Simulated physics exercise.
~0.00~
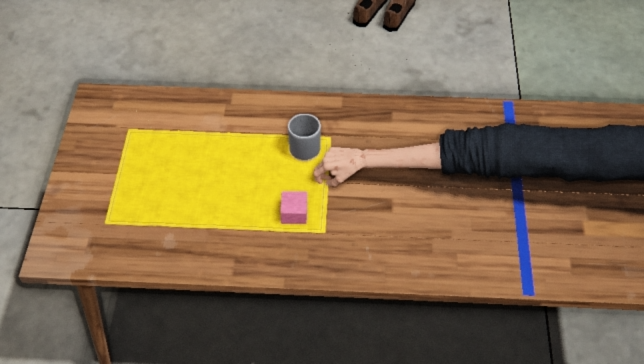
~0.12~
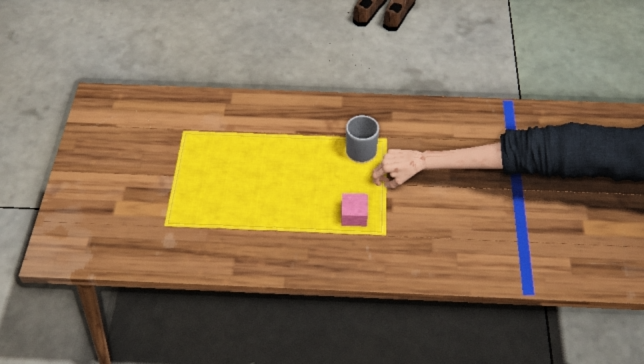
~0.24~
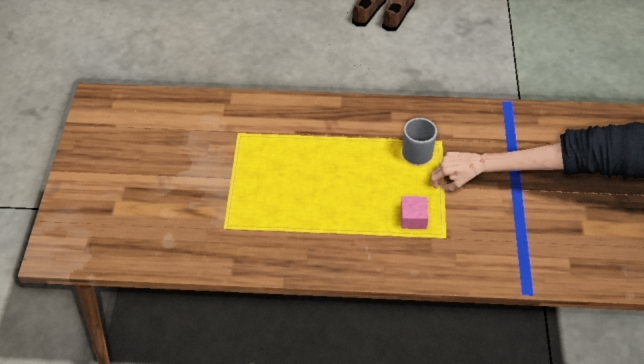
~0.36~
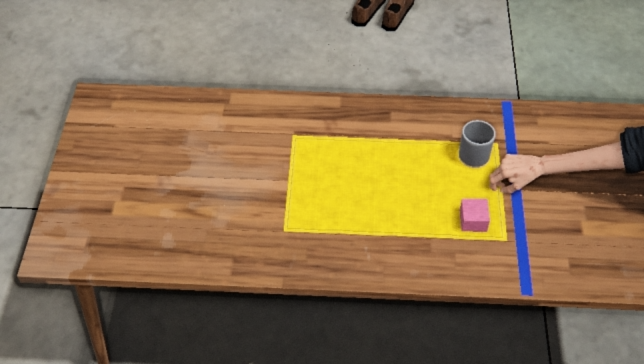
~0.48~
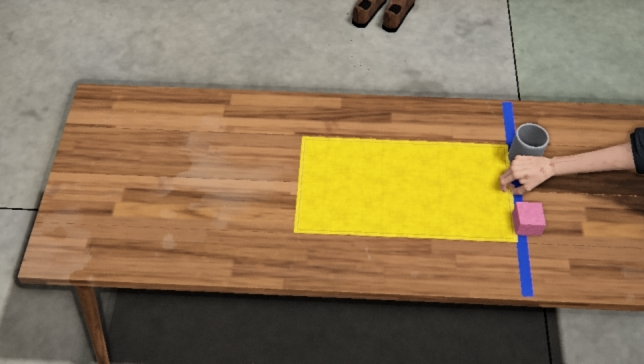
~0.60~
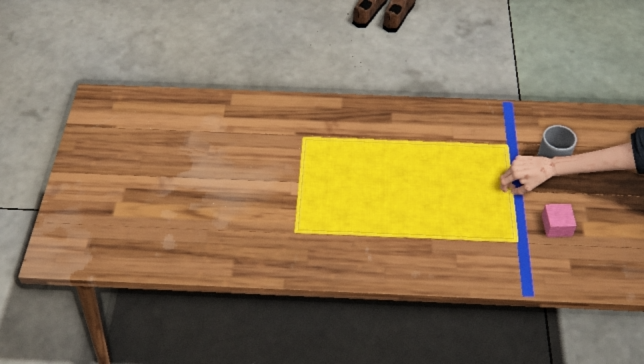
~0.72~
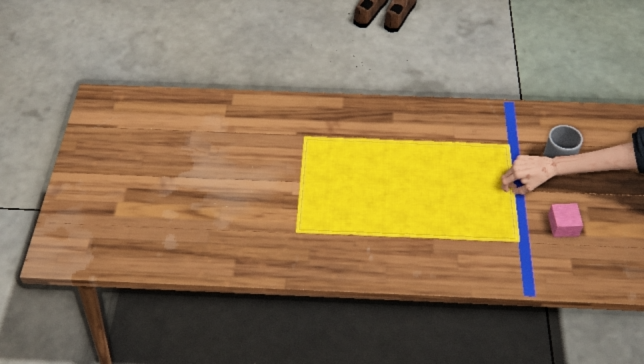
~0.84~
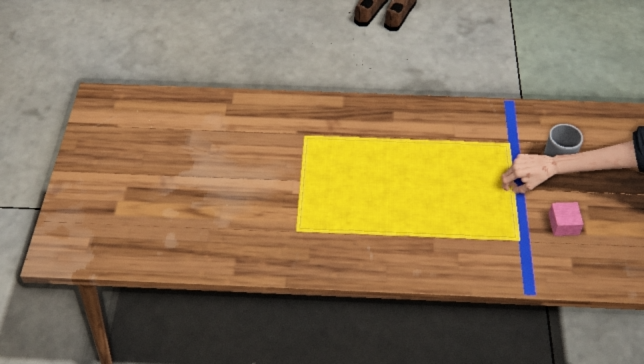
The footage shows a hand drawing a yellow table runner rightward across a wooden table with a grey mug and pink block riding on it, until the cloth halts at a blue tape line and both objects slide off its front edge, coming to rest beyond the tape.
